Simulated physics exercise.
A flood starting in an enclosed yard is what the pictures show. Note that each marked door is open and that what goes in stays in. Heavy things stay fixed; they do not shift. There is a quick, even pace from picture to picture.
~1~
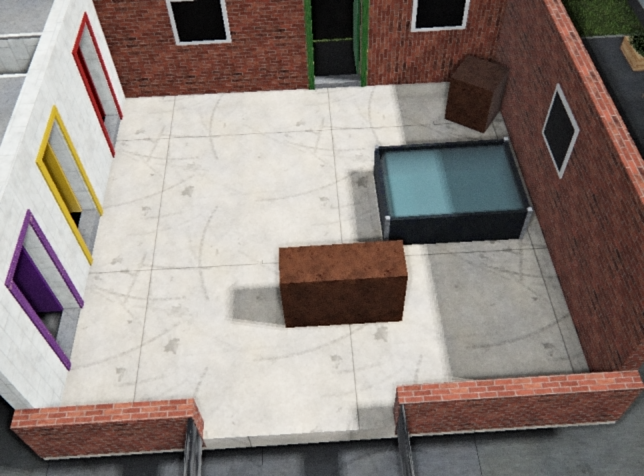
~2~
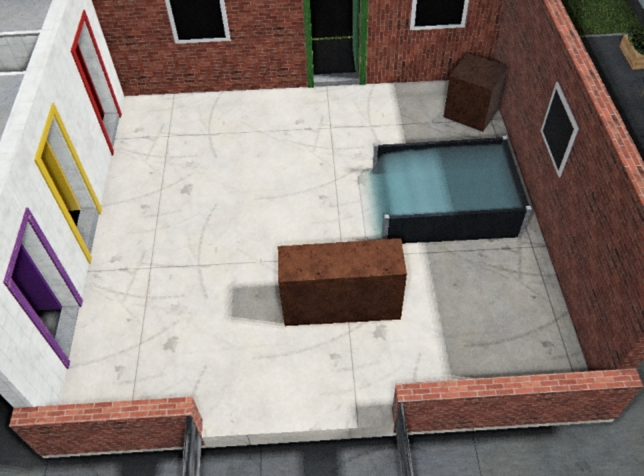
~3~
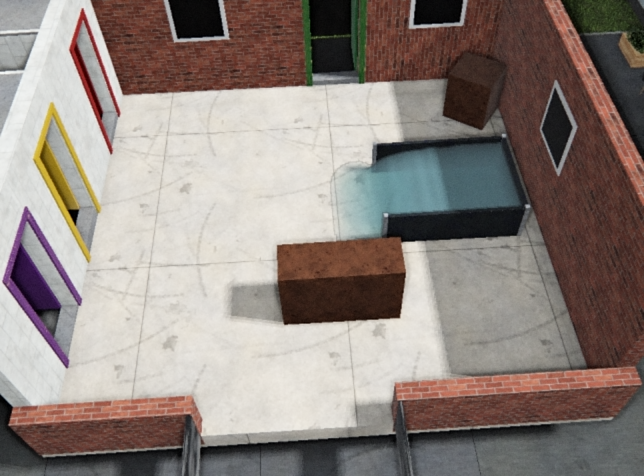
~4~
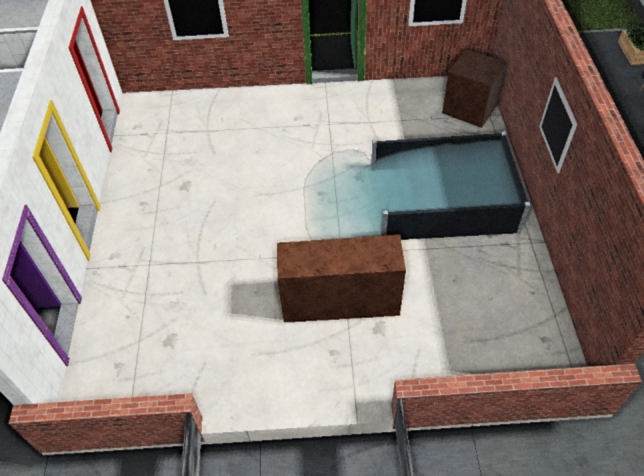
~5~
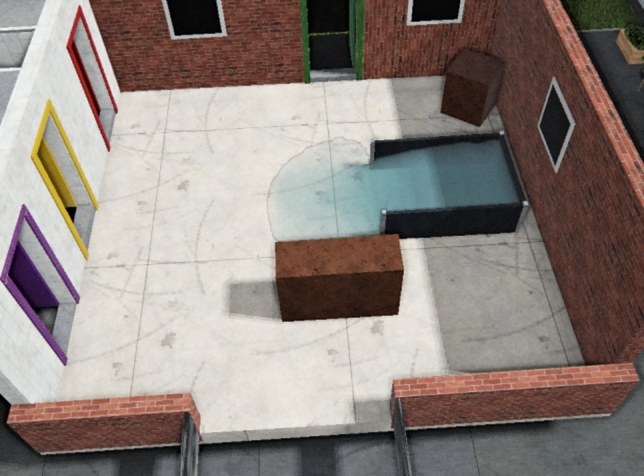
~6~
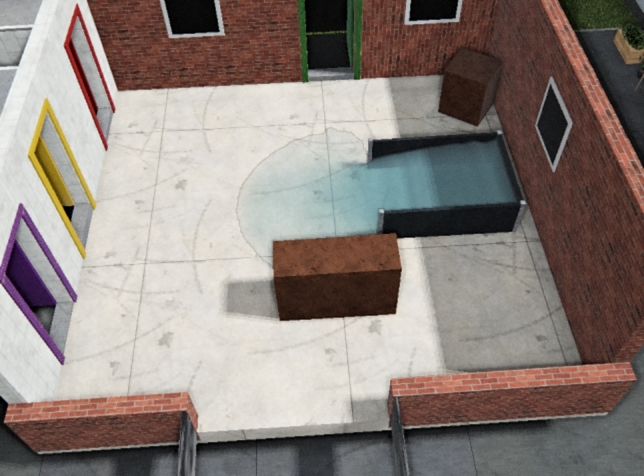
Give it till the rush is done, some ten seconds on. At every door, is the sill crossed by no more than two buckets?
In the end the red door will let in an allowed amount, the green door will let in an allowed amount, the purple door will let in too much, the yellow door will let in an allowed amount.
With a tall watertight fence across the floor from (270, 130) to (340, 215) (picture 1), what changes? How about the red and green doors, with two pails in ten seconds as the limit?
Briefly, the red door stays within the limit and the green door exceeds the limit.
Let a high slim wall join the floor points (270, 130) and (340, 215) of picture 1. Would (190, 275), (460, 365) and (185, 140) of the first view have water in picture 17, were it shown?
Taking the points in order, they are inundated, high and dry and high and dry.
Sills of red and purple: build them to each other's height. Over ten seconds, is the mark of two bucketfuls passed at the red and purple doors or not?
Lab note - red above the cap, purple below the cap.
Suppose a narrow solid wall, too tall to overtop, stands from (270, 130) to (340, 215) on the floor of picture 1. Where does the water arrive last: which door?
I say the red-painted one.
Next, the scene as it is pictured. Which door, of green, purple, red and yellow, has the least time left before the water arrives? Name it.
It's the yellow-painted one.
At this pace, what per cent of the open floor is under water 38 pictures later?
I reckon 65 per cent or so.
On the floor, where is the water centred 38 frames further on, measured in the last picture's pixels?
At about (227, 208).
A moment on, water covers 30 % of the floor; the red door not reached, the green door not reached, the purple door not reached, the yellow door not reached.
Next, water covers 45 % of the floor; the red door not reached, the green door not reached, the purple door not reached, the yellow door wet at the sill, nothing in.
Then, water covers 55 % of the floor; the red door wet at the sill, nothing in, the green door wet at the sill, nothing in, the purple door over two buckets in, the yellow door wet at the sill, nothing in.
Later, water covers 65 % of the floor; the red door wet at the sill, nothing in, the green door wet at the sill, nothing in, the purple door over two buckets in, the yellow door wet at the sill, nothing in.
In the end, water covers 95 % of the floor; the red door wet at the sill, nothing in, the green door wet at the sill, nothing in, the purple door over two buckets in, the yellow door wet at the sill, nothing in.
